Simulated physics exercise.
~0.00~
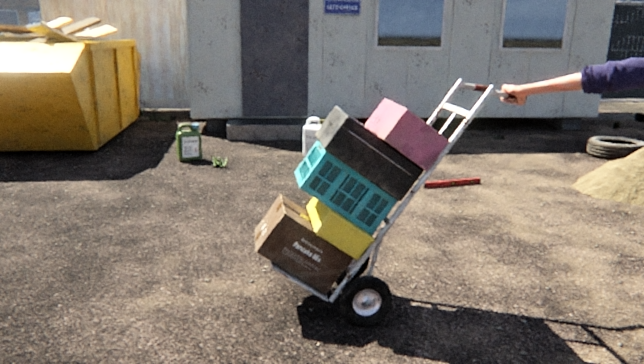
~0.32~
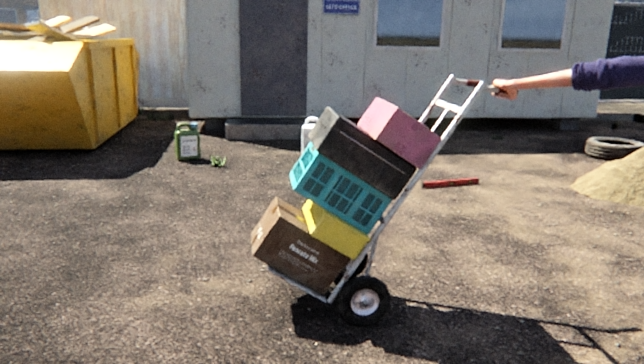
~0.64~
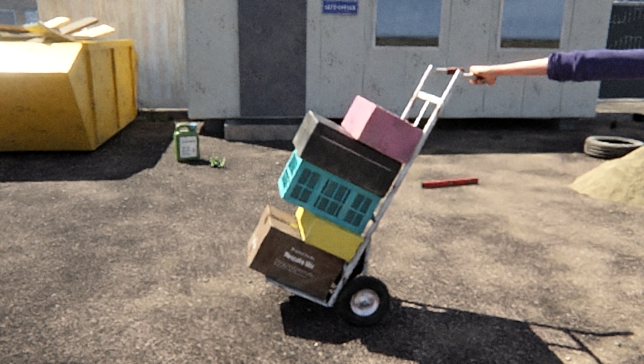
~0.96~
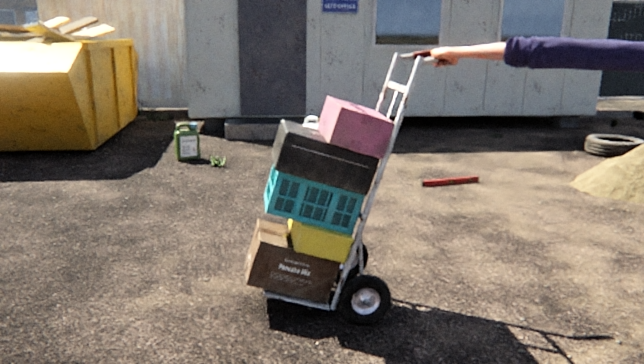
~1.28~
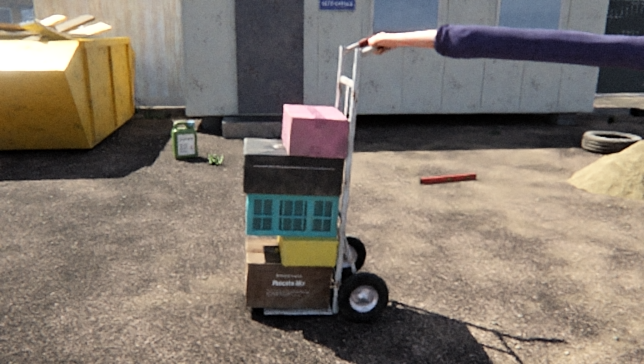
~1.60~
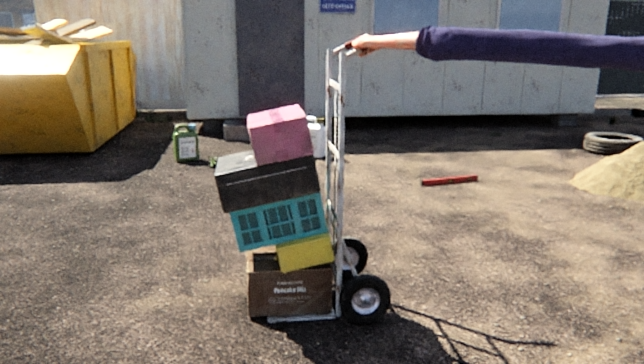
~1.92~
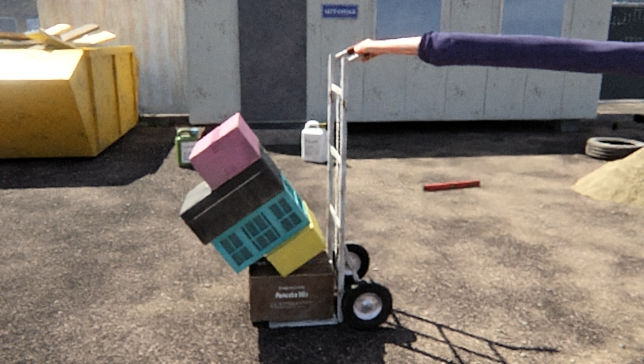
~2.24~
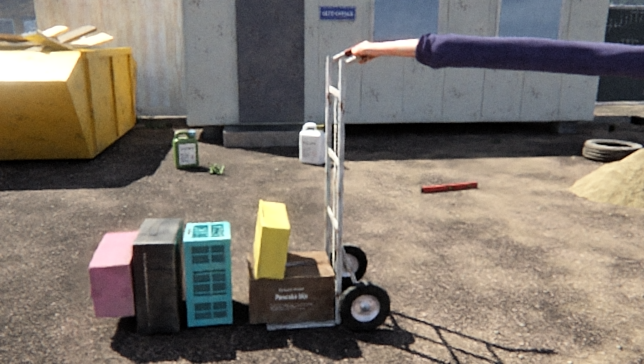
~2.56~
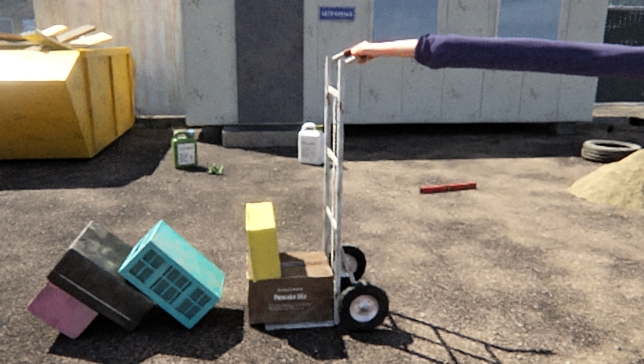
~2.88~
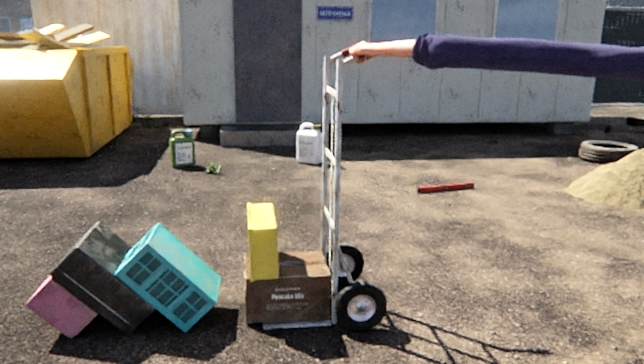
In a paved yard, an outstretched arm tipped a loaded hand truck upright, and the stack toppled left, spilling the pink box, black toolbox and turquoise crate onto the ground while the yellow tote ended up standing on end atop the brown box.
